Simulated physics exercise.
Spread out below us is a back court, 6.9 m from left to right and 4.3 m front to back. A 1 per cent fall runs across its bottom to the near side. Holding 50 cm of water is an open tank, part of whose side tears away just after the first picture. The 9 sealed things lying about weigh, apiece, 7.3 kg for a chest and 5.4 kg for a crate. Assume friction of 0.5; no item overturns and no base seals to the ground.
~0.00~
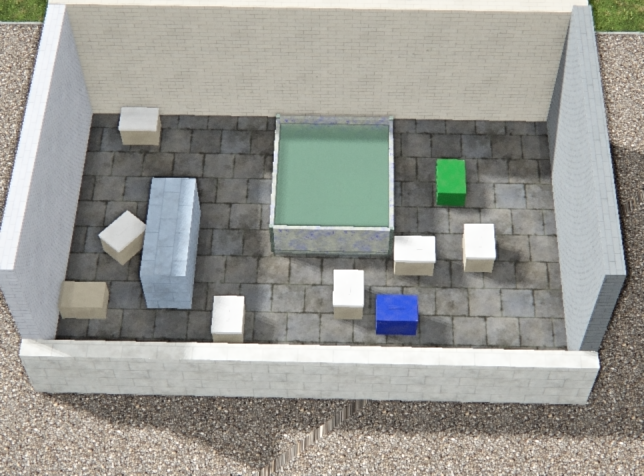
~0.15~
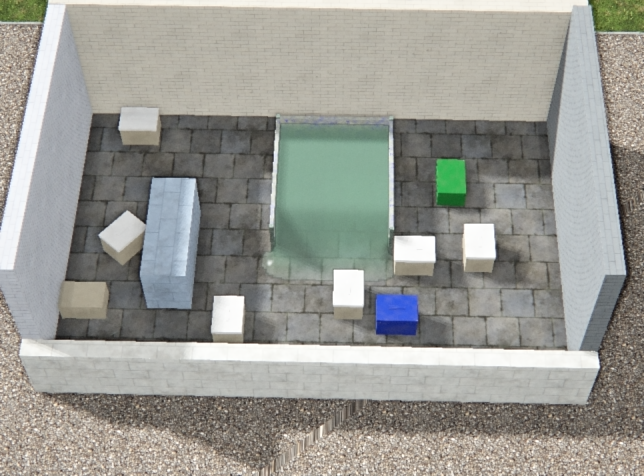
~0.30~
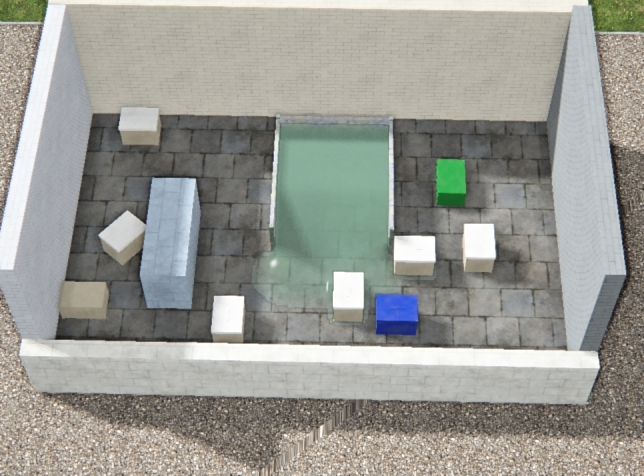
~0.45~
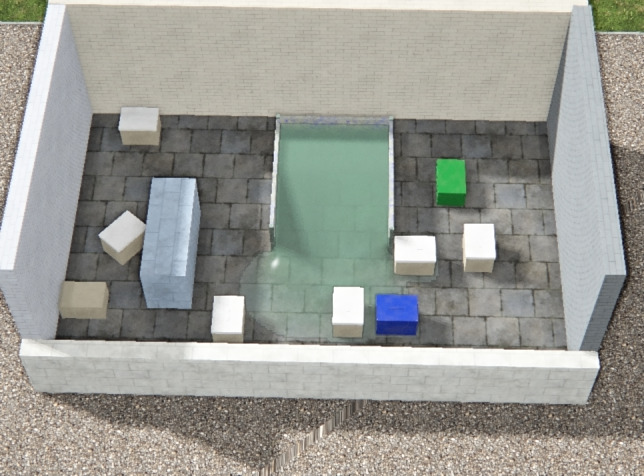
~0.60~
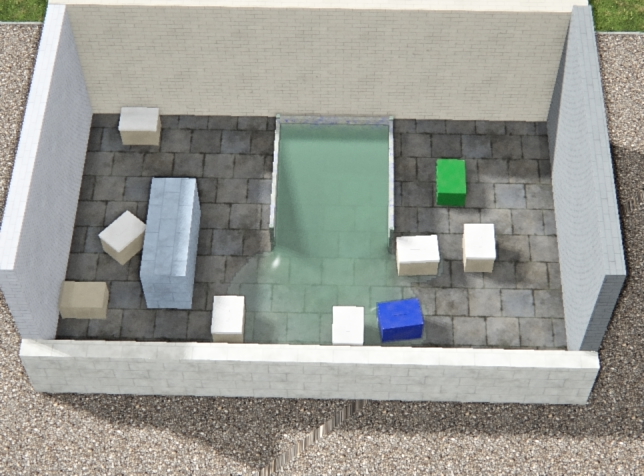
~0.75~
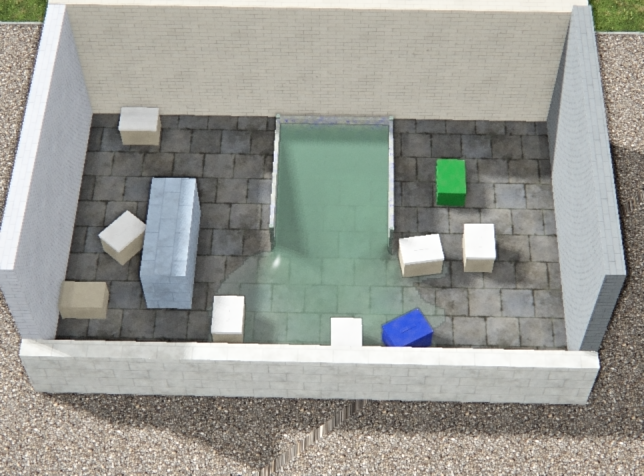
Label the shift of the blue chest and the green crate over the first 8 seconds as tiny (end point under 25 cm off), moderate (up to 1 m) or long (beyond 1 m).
Blue chest - long, green crate - moderate.
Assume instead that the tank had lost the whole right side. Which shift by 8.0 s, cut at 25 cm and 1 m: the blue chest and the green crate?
With that failure, the blue chest covers a big distance, and the green crate covers a big distance.
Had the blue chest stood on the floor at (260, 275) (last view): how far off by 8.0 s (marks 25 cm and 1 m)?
From that spot, it is pushed far off.
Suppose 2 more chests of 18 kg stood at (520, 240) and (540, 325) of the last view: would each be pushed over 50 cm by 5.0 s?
Respectively: Outside the limit and outside the limit.
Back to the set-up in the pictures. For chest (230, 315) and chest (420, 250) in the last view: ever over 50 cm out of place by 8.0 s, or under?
First one went too far, second one stayed inside.
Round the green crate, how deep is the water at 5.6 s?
2 cm, roughly.
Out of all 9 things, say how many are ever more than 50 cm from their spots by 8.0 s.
I make that 8.
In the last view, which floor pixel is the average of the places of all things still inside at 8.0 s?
Around (338, 187).
After 1.6 s the blue chest is near (468, 338), 1.0 m from its start, aground; the green crate is near (452, 176), 0.0 m from its start, aground; 2 afloat.
After 3.6 s the blue chest is near (521, 266), 1.8 m from its start, afloat; the green crate is near (452, 176), 0.0 m from its start, aground; 4 afloat.
After 5.6 s the blue chest is near (458, 171), 2.4 m from its start, aground; the green crate is near (424, 165), 0.4 m from its start, aground; 5 afloat.
After 8.0 s the blue chest is near (434, 143), 2.8 m from its start, afloat; the green crate is near (411, 189), 0.7 m from its start, afloat; 9 afloat.
